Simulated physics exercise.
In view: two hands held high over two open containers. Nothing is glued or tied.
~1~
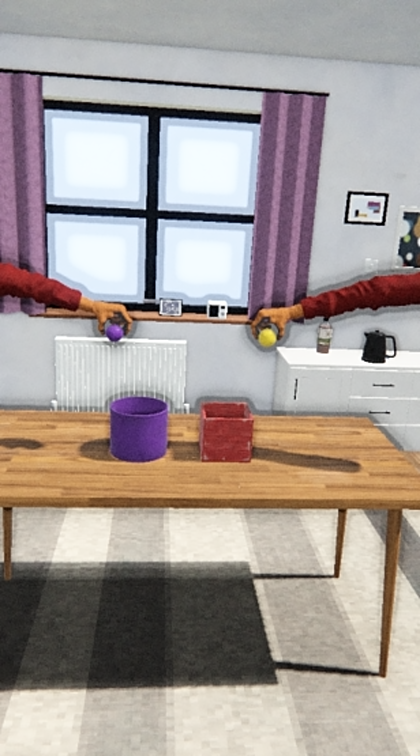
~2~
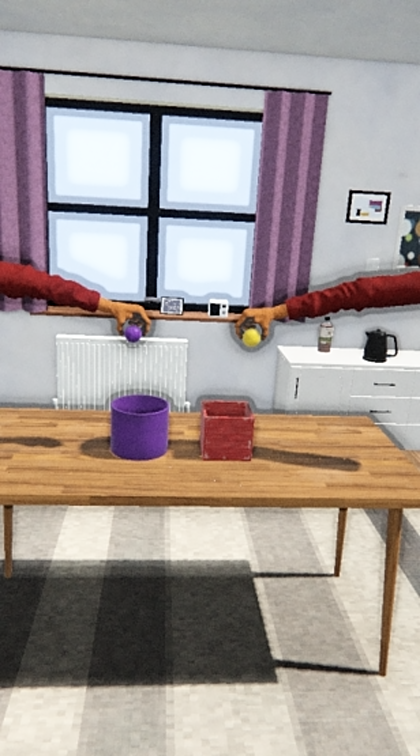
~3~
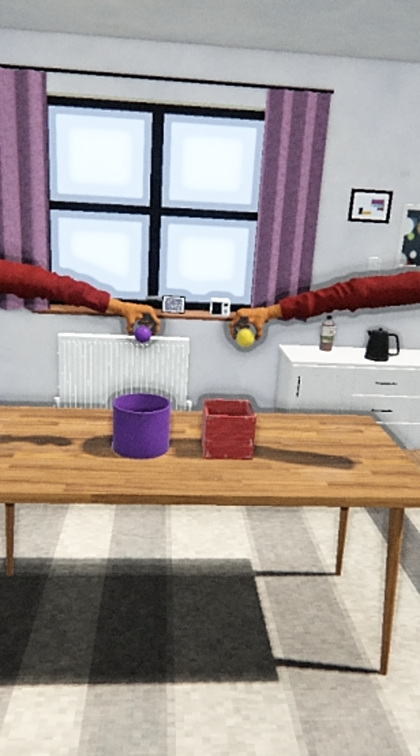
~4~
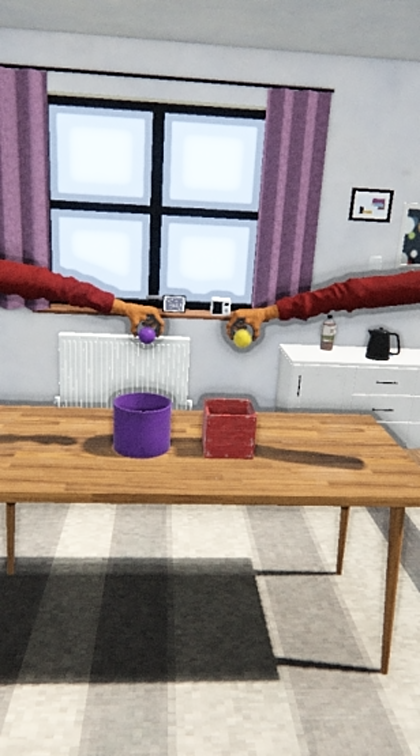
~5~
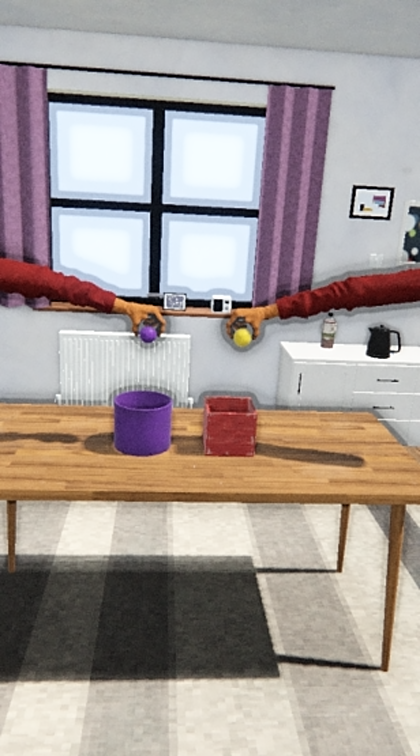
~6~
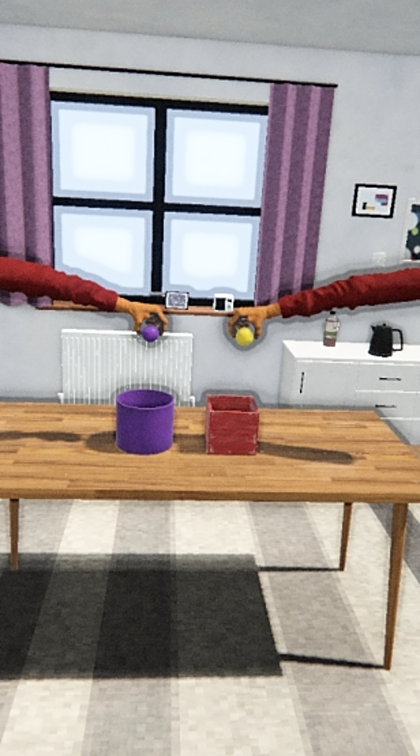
To begin with, two red-sleeved arms reach in from left and right, holding a small purple onion and a yellow lemon high above a round purple bin and a square red crate on a wooden table. The hands move inward toward each other, then stay nearly still, both items still gripped.
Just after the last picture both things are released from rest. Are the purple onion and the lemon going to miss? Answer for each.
The purple onion lands inside and the lemon lands inside.
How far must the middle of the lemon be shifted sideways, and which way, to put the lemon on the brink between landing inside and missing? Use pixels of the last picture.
About 16 pixels right.
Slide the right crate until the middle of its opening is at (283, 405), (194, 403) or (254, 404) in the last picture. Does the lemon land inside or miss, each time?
In turn it lands outside; is not caught; drops into the container.
Then, 0.16 s past the last view, purple onion travelled about its own width near (150, 354); lemon travelled about its own width near (243, 357).
Then, 0.24 s past the last view, purple onion in the air near (149, 389); lemon in the air near (241, 392).
Then, 0.30 s past the last view, purple onion in the air near (148, 426); lemon in the air near (238, 427).
Finally, the purple onion is caught, near (148, 434); the lemon is caught, near (237, 435).
